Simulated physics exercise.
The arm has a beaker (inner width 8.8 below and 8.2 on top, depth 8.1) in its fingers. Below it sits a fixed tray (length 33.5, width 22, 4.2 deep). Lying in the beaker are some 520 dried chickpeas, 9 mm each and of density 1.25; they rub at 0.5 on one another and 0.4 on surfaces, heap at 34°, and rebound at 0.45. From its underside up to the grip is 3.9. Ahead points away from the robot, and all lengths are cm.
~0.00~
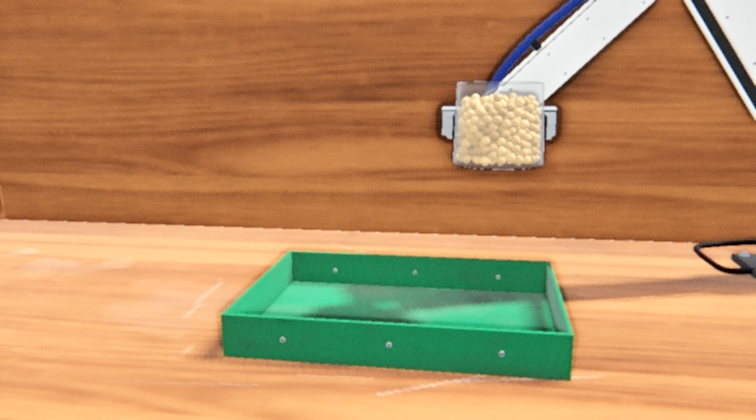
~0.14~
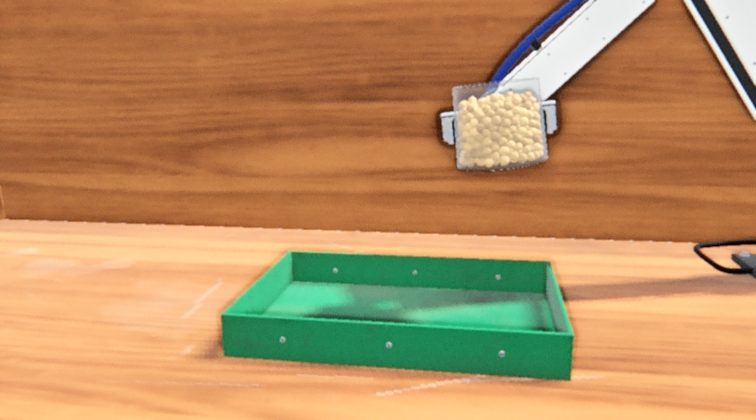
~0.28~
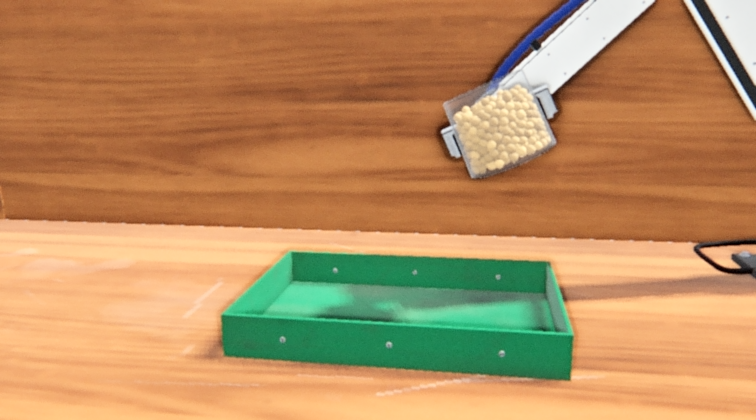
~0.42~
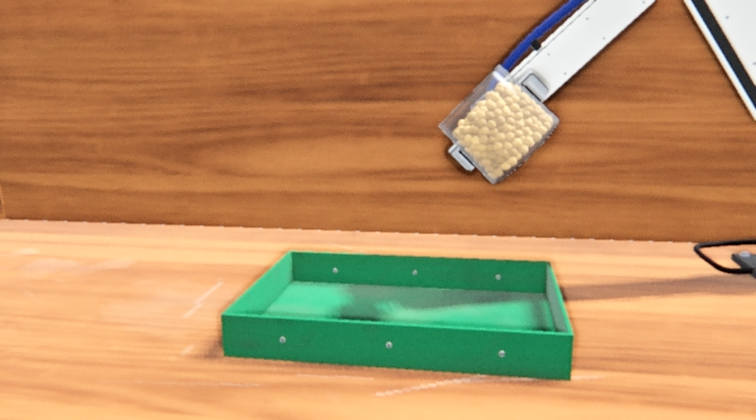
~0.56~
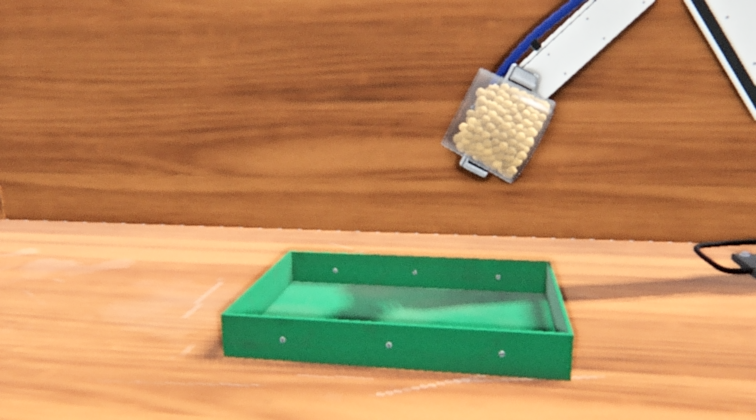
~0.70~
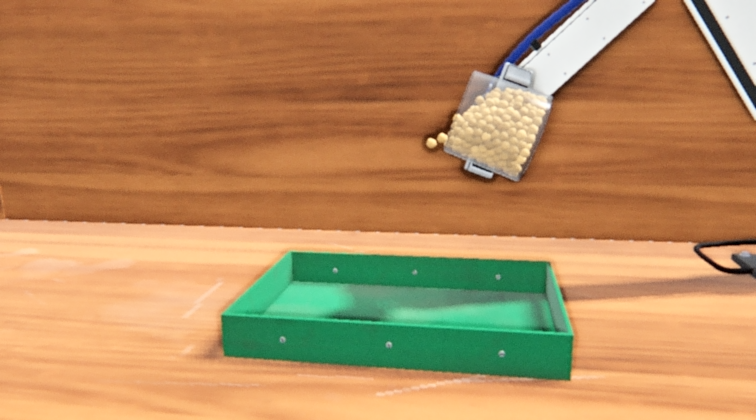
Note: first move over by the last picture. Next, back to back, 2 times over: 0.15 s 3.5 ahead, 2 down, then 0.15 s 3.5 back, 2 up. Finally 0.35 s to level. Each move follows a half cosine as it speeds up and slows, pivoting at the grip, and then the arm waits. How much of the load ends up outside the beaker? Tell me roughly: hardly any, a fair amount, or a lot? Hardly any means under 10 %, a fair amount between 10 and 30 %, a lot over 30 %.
A fair amount.
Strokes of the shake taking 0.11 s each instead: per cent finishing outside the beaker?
About 30 per cent in that case.
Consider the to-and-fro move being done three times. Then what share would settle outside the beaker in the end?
Approx. 25 per cent.
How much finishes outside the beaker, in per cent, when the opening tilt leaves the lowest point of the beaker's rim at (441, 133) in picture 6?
About 5 %.
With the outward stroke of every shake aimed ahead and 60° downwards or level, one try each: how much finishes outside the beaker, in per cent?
Result: Approx. 5 % and 35 %, one try each.
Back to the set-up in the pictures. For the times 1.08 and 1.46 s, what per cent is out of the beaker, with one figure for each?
Taking the two times in order, I'd say 10 and then 20 per cent.
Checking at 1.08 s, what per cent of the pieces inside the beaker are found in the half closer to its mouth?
Share in the mouth half: About 40 %.
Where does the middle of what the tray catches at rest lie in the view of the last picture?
It lands close to (371, 314).
After 1.08 s, tilted 70° forward, highest piece 24 above the table; 469 in the beaker, 36 in the tray, 19 in flight or on a rim.
After 1.46 s, tilted 40° forward, highest piece 25 above the table; 425 in the beaker, 96 in the tray, 3 in flight or on a rim.
After 1.85 s, level, highest piece 26 above the table; 423 in the beaker, 101 in the tray.
After 2.90 s, level, highest piece 26 above the table; 423 in the beaker, 101 in the tray.
In the end, 423 in the beaker, 101 in the tray. That is 19 % outside the beaker.
